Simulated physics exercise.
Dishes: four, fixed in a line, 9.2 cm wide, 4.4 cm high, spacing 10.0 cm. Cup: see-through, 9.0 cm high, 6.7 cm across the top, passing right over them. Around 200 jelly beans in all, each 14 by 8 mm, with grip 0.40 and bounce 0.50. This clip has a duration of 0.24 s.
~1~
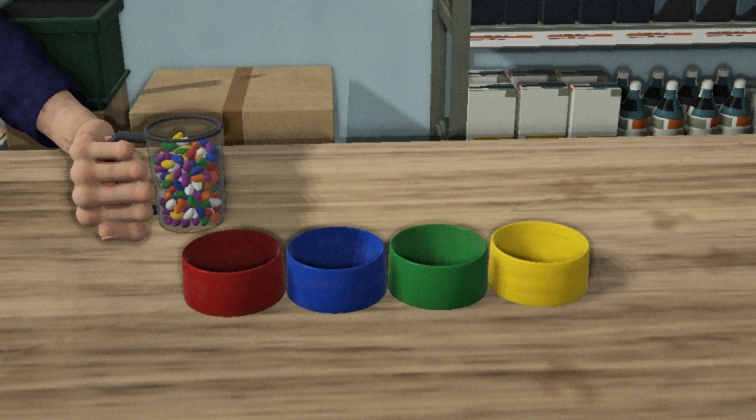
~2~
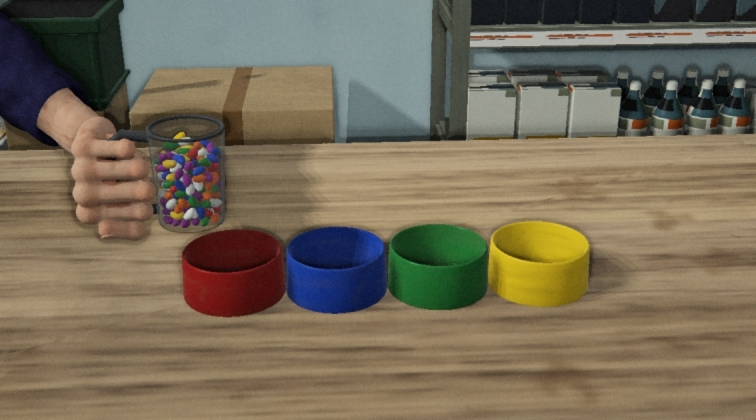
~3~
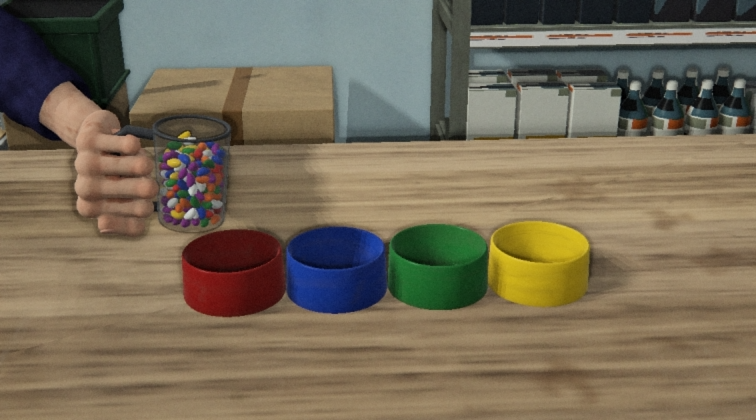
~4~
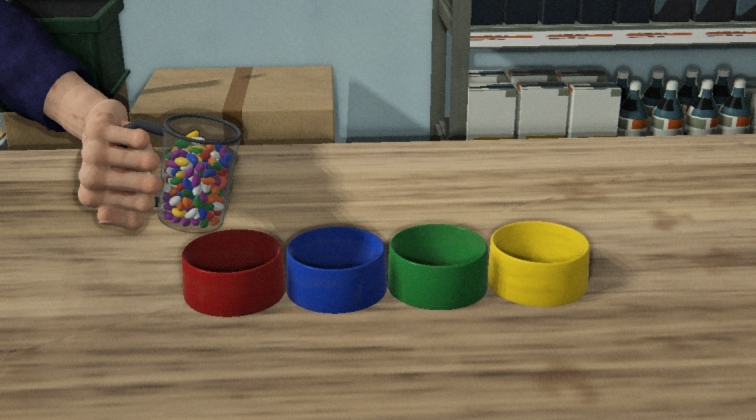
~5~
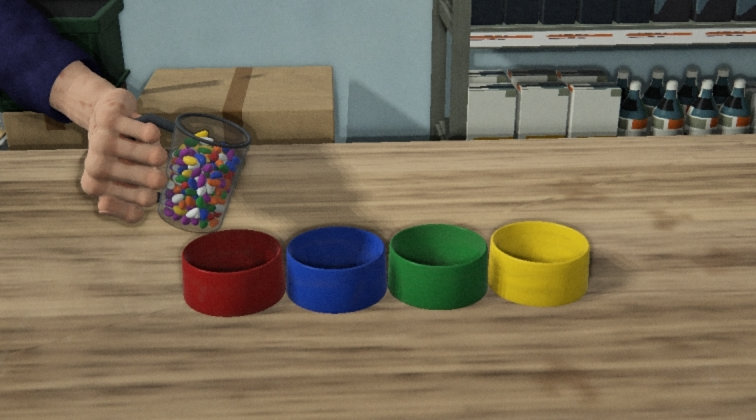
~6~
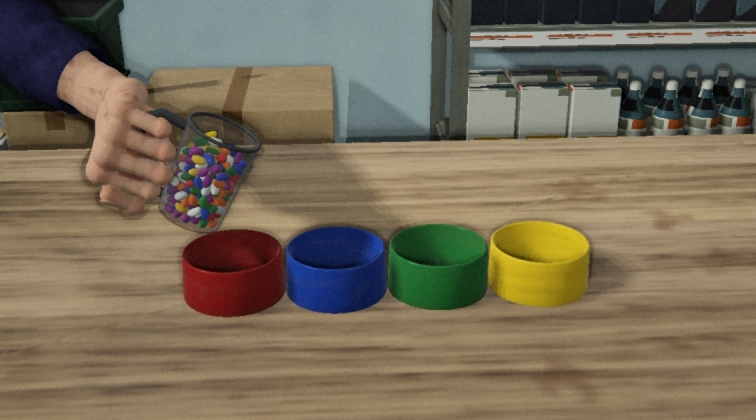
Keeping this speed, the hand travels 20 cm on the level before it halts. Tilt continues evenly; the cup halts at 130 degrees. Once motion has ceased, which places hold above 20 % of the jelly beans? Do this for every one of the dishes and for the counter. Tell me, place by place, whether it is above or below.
Outcome: Red dish: Stays within a fifth; blue dish: Goes past a fifth; green dish: Stays within a fifth; yellow dish: Stays within a fifth; counter: Stays within a fifth.
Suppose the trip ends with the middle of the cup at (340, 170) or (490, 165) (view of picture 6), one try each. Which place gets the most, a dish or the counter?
I'd expect blue to win the first try and blue the second.
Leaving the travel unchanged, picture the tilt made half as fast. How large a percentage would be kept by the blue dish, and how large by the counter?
Shares - blue: 0, counter: 0.
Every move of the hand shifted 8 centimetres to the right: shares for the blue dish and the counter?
The blue one would get 0 and the counter 0.
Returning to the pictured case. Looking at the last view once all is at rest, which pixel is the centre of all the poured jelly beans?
Roughly pixel (347, 267).
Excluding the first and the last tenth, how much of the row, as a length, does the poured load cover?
It spans about 5 centimetres along the dishes.
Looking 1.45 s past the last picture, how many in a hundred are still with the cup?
Near 0 per cent of the load.
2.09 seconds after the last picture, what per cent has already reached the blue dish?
About 95 percent.
Then, 0.87 s after the last picture, tilt 130 degrees; cup holds 10 %, blue 90 %.
Then, 1.45 s after the last picture, tilt 130 degrees; cup holds 0 %, blue 95 %.
Then, 2.09 s after the last picture, tilt 130 degrees; cup holds 0 %, blue 95 %.
In the end, red 0 %, blue 95 %, green 0 %, yellow 0 %, counter 5 %.
